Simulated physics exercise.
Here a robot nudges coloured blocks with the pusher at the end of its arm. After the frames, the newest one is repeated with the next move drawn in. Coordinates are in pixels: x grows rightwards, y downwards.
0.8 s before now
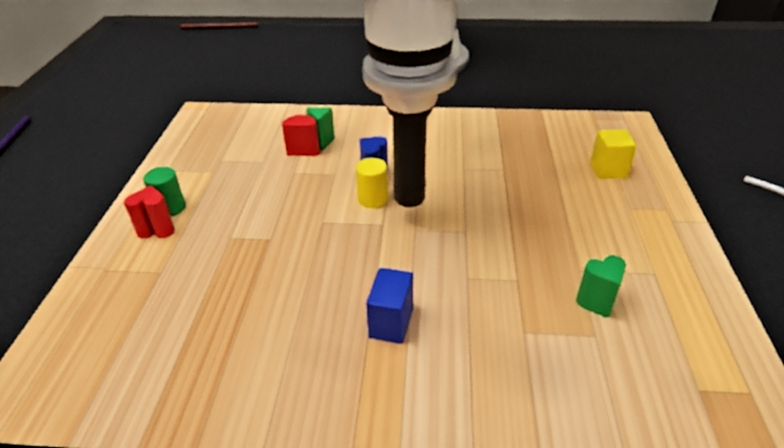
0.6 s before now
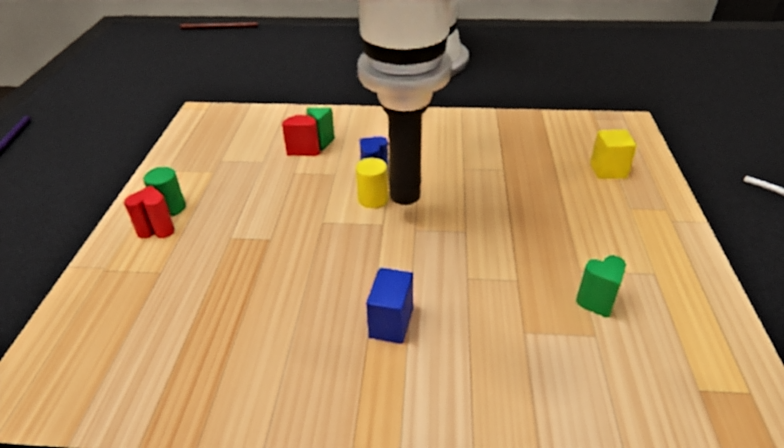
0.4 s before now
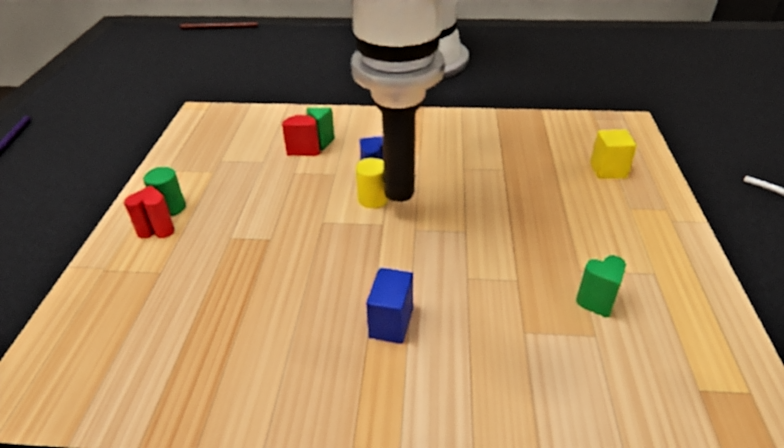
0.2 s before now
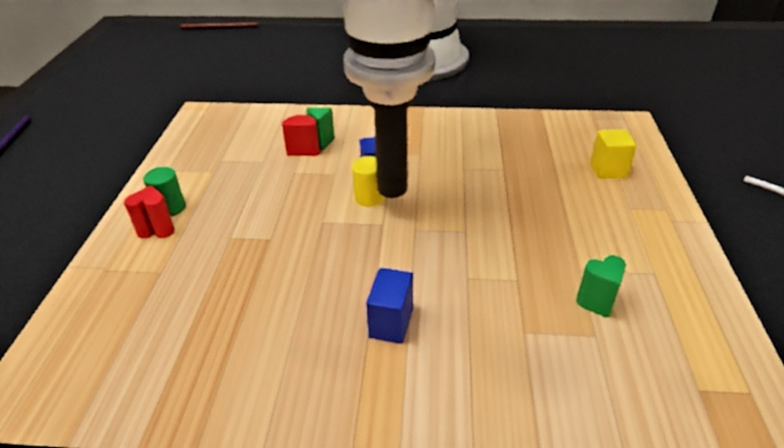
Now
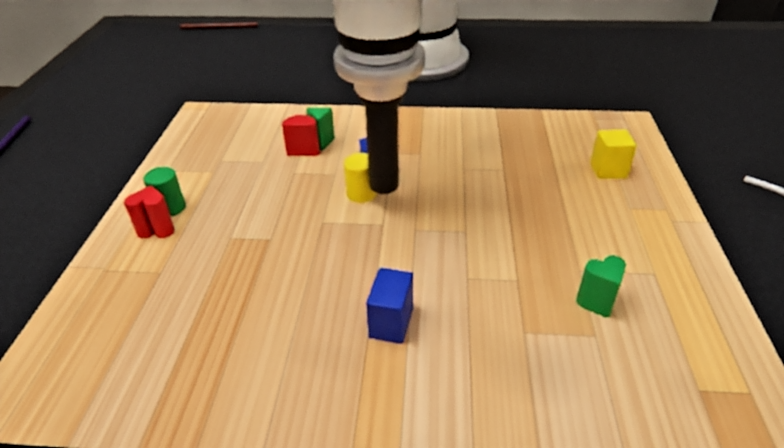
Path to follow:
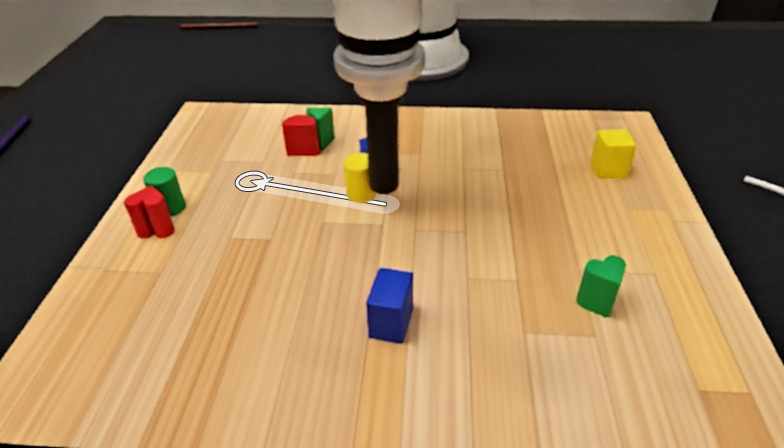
A light wooden board on a black table is seen from a fixed, raised view in front. A blue block sits near the middle, green ones to the right and left, red ones at left, a yellow block at upper right, and a yellow cylinder before a small blue piece. The robot arm's black pusher slides slightly left and away, meets the yellow cylinder and nudges it a little left.
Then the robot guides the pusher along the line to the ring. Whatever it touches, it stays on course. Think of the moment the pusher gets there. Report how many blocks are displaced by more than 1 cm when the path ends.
1 block.
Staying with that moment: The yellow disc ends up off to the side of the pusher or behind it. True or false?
That statement is accurate.
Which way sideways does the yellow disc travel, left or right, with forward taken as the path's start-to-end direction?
The yellow disc goes right.
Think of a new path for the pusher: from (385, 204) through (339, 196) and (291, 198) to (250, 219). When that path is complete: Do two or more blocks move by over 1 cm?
In short: No.
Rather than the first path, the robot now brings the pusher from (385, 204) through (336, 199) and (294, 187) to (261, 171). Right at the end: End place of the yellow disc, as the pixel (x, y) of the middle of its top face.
Its top centre is at about (319, 144).
Path on the board, from (385, 204) to (251, 181).
The first path, step by step. One third of the way, pusher at (336, 178); yellow disc at (325, 147).
Two thirds of the way, pusher at (290, 170); yellow disc at (312, 141).
At the end, pusher at (247, 164); yellow disc at (312, 141); blue heart in place.
